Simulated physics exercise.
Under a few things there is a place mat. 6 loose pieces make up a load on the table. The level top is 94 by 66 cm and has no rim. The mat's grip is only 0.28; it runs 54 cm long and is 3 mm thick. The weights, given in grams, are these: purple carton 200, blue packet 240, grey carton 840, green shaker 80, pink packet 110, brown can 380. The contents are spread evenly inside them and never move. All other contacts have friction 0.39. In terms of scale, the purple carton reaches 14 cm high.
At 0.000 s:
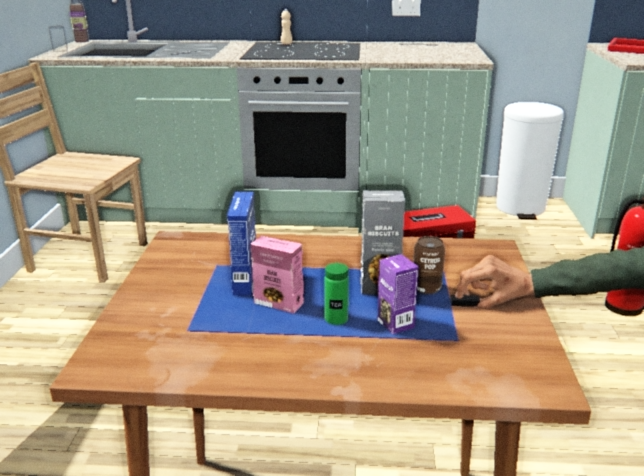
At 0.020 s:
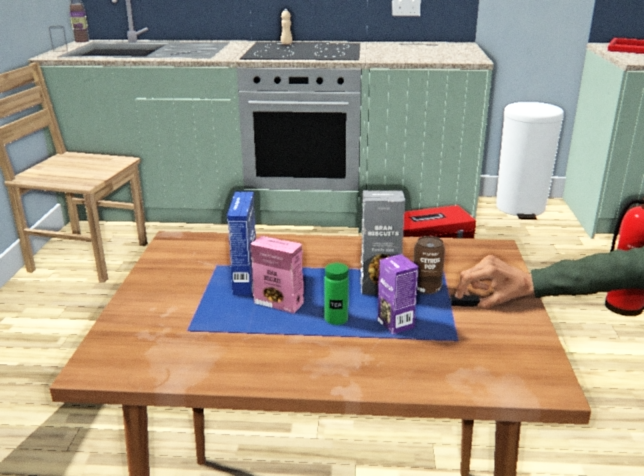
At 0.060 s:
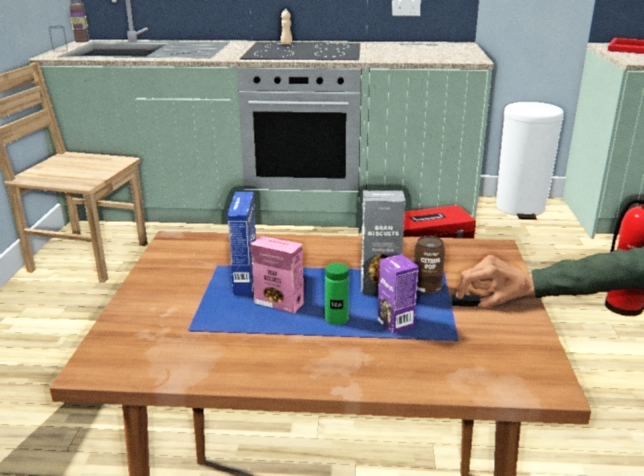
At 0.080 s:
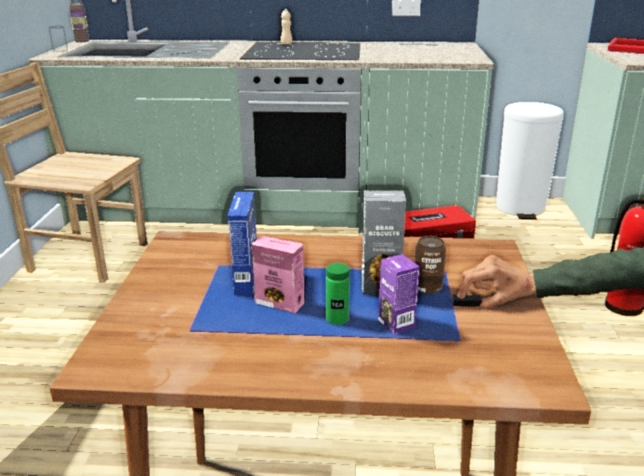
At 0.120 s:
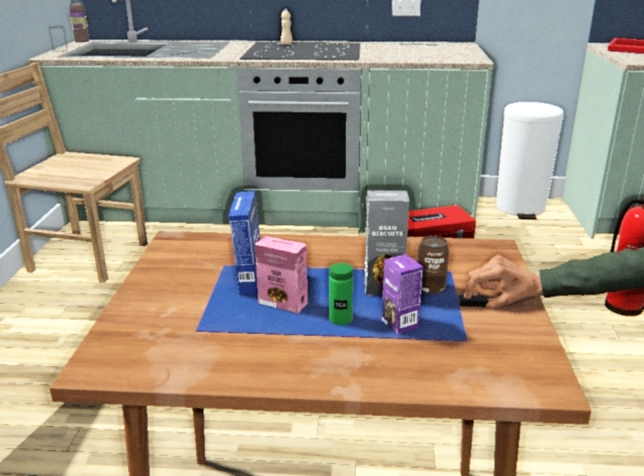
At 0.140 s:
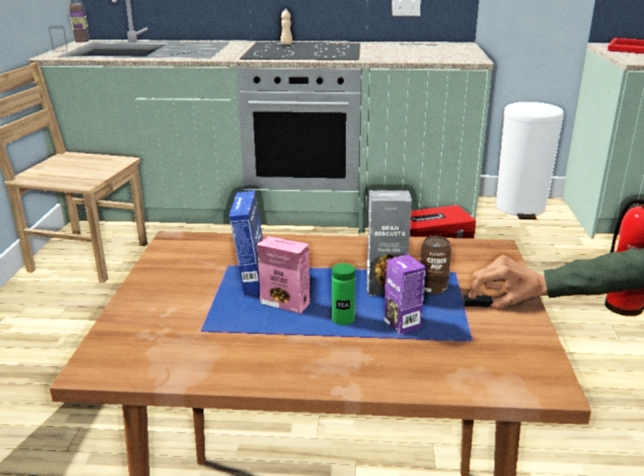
A wooden table stands in a kitchen with green cabinets and an oven, seen from the front and slightly above by a still camera. On a blue mat sit a blue packet at left, a pink packet, a green shaker, a purple carton, and a tall grey carton beside a brown can. A hand at right barely moves at first, then draws the mat slightly rightward, carrying the items along as the blue packet leans a little.
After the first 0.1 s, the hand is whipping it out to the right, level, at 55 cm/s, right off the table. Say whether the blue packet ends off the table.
In the end the blue packet ends up on the table.
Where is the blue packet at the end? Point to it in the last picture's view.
Roughly (278, 276).
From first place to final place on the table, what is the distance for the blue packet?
Displacement: Approx. 11 cm.
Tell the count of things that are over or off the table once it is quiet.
In total, 6.
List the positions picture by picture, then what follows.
The first frame shows mat pulled 0 cm; blue packet (243, 243); purple carton (397, 294).
The second frame shows mat pulled 0 cm; green shaker (337, 294); pink packet (277, 274).
The third frame shows mat pulled 0 cm; brown can (429, 265); purple carton (398, 294).
The fourth frame shows mat pulled 0 cm; grey carton (383, 244); green shaker (338, 294).
The fifth frame shows mat pulled 2 cm; blue packet (247, 243) leaning 4°; pink packet (282, 274).
The sixth frame shows mat pulled 3 cm; blue packet (249, 243) leaning 6°; purple carton (404, 294).
After 0.64 s, mat pulled 30 cm; brown can now off the table; blue packet on its side near (278, 276); purple carton slid 28 cm.
After 1.24 s, mat pulled 63 cm; purple carton, grey carton, green shaker and pink packet now off the table; blue packet on its side near (278, 276).
At rest (2.2 s), off the table, purple carton, grey carton, green shaker, pink packet and brown can; tipped over on the table, blue packet. Seen from the same camera at the end, blue packet near (278, 276).
